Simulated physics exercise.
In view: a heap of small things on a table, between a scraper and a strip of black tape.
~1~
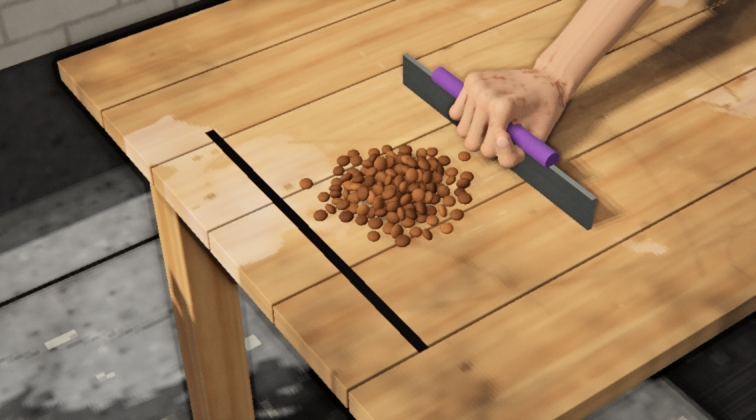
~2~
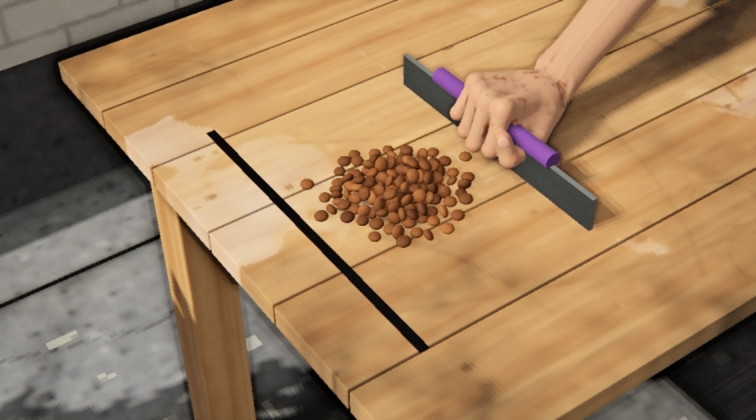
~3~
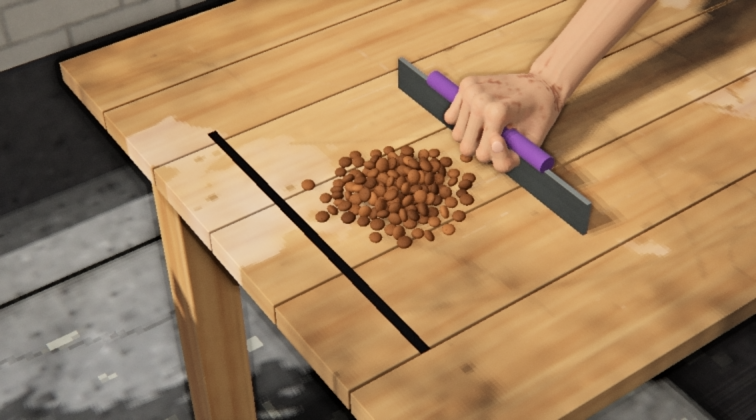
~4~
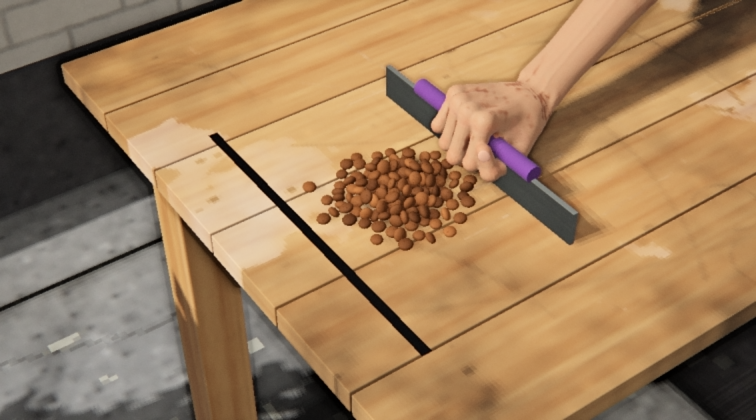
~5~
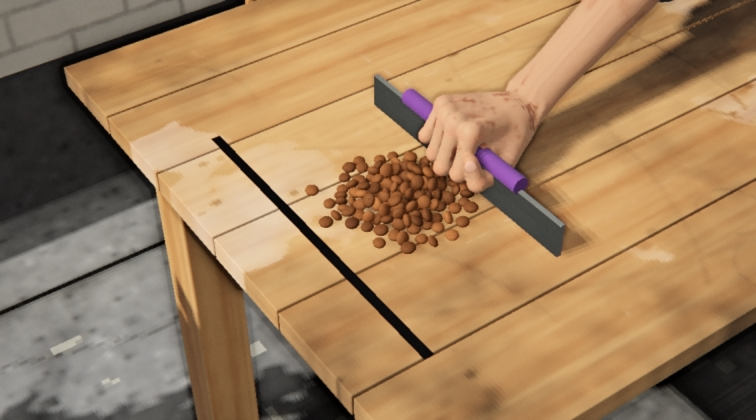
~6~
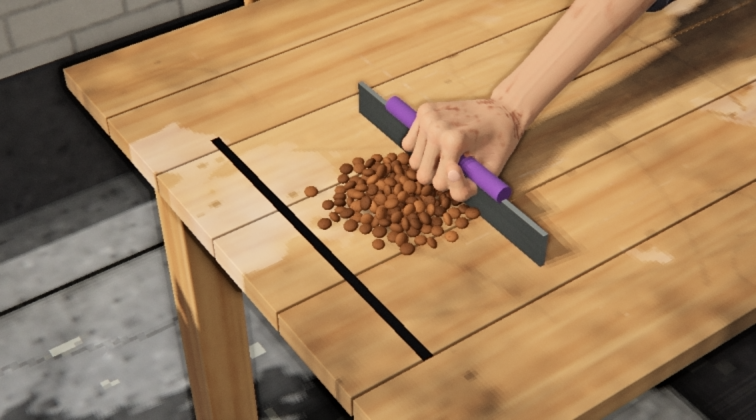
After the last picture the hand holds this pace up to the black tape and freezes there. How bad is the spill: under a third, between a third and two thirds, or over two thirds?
The part that falls is less than a third.
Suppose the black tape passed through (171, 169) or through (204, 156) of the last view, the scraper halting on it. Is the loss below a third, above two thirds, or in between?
One: Above two thirds. Two: In the middle band.
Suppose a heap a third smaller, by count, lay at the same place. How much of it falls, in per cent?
Roughly 0 in a hundred.
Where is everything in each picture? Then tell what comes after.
In the first frame, scraper (578, 202), at rest; black tape (218, 140), about a palm's width from the edge; edge at (239, 268); the heap (390, 191), bits of dog kibble.
In the second frame, scraper (579, 202), at rest.
In the third frame, scraper (573, 207); the heap (392, 192).
In the fourth frame, scraper (560, 217).
In the fifth frame, scraper (547, 228); the heap (396, 197), just a few pushed along.
In the sixth frame, scraper (530, 238); black tape (224, 148); edge at (244, 276); the heap (390, 200), roughly a quarter pushed along.
Just after the last frame, scraper still moving, near (375, 183); heap all on the table, its front near (280, 243).
A moment on, scraper stopped at the black tape; heap about a tenth over the edge.
When it is over, scraper stopped at the black tape; heap about a tenth over the edge.
